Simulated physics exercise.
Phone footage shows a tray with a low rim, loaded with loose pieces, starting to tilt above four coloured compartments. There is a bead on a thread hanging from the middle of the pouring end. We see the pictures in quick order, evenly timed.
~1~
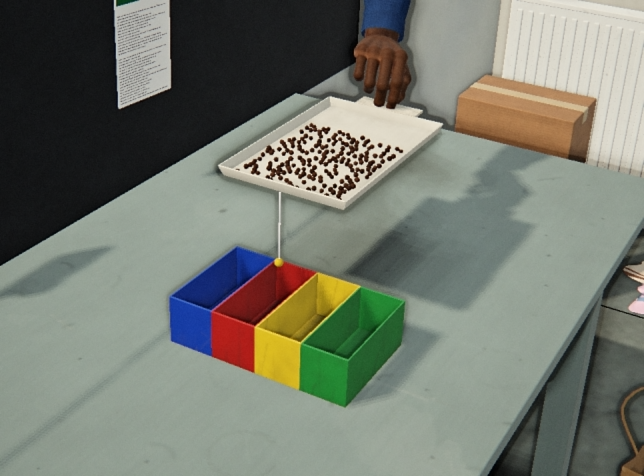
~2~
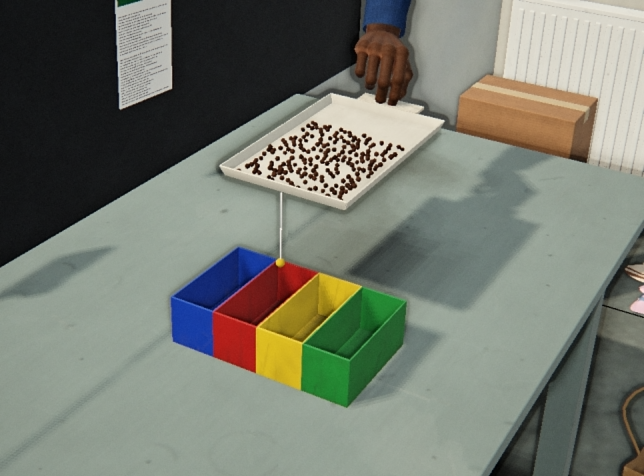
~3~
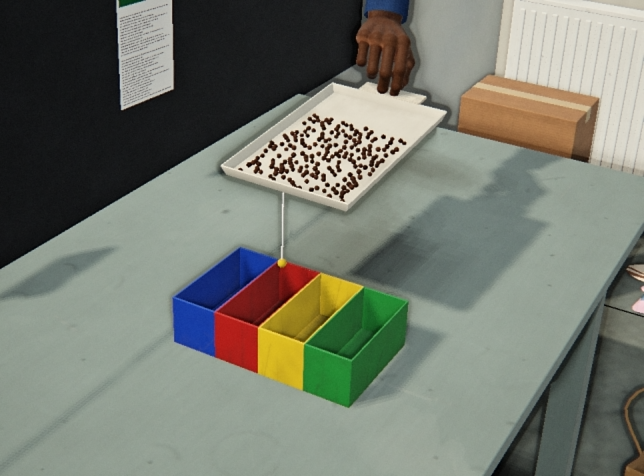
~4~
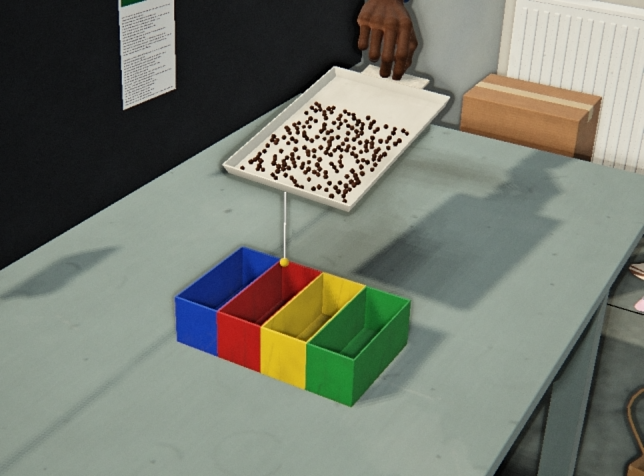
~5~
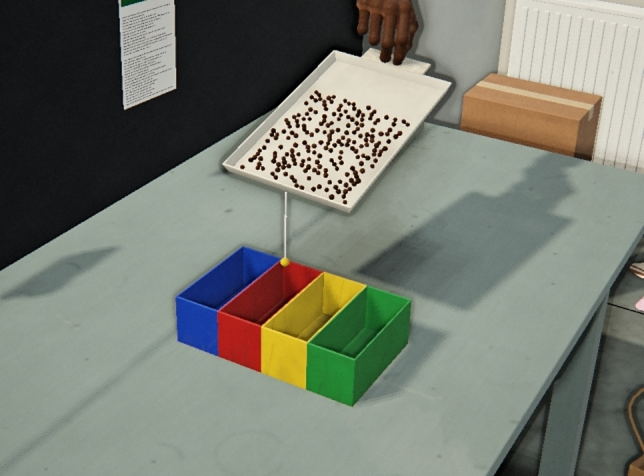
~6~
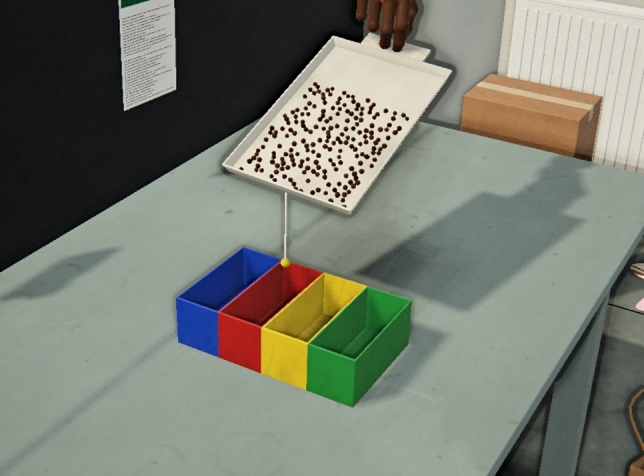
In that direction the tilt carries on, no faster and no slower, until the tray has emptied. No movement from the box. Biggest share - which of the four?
Yellow.
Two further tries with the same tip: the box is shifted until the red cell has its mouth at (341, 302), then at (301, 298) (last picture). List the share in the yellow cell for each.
First try: Roughly 0 per cent; second try: Roughly 30 per cent.
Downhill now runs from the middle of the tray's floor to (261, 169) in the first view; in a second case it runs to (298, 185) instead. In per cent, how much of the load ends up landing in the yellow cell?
0 % and 40 %.
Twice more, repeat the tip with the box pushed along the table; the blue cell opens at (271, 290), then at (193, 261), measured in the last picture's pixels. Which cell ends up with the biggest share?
Run one gives the cell in red; run two gives the green one.
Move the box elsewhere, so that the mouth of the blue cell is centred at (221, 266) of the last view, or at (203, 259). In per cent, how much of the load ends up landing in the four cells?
In order, about 100 and 100 in a hundred.
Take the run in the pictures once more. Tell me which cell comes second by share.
The cell in red.
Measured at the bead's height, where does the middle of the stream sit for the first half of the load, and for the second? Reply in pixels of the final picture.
I'd place the first part at (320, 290) and the rest at (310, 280).
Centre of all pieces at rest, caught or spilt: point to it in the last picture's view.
About pixel (302, 345).
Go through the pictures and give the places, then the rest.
Corners of the pouring end near (224, 165) and (344, 199), level; middle of the load near (323, 160), allspice berries; bead on its thread near (279, 262); blue cell near (191, 322); red cell near (233, 337); yellow cell near (278, 354); green cell near (324, 371), in the first frame.
Corners of the pouring end near (225, 165) and (345, 200), level; middle of the load near (324, 158), in the second frame.
Corners of the pouring end near (226, 165) and (346, 201), tipped barely, lowest at the right corner; middle of the load near (326, 155), in the third frame.
Corners of the pouring end near (228, 164) and (348, 202), tipped a little, lowest at the right corner; middle of the load near (328, 149), in the fourth frame.
Corners of the pouring end near (228, 163) and (349, 204), tipped a little, lowest at the right corner; middle of the load near (328, 143), in the fifth frame.
Corners of the pouring end near (228, 163) and (349, 206), tipped clearly, lowest at the right corner; middle of the load near (327, 141), near a quarter on the move; blue cell near (198, 323); red cell near (240, 338); yellow cell near (285, 354); green cell near (331, 371), in the sixth frame.
Shortly afterwards, tray tipped steeply; the bulk on the tray; a little in the red cell; only a few in the yellow cell; only a few in the green cell; a little falling or outside the box.
Next, tray tipped past a quarter turn; only a few on the tray; near half in the yellow cell; near a quarter in the red cell; a little in the green cell; only a few in the blue cell; near a quarter falling or outside the box.
Some moments later, tray tipped past a quarter turn; near half in the yellow cell; near a third in the red cell; a little in the green cell; a little in the blue cell; only a few falling or outside the box.
In the end, tray tipped past a quarter turn; near half in the yellow cell; near a third in the red cell; a little in the green cell; a little in the blue cell; only a few outside the box.
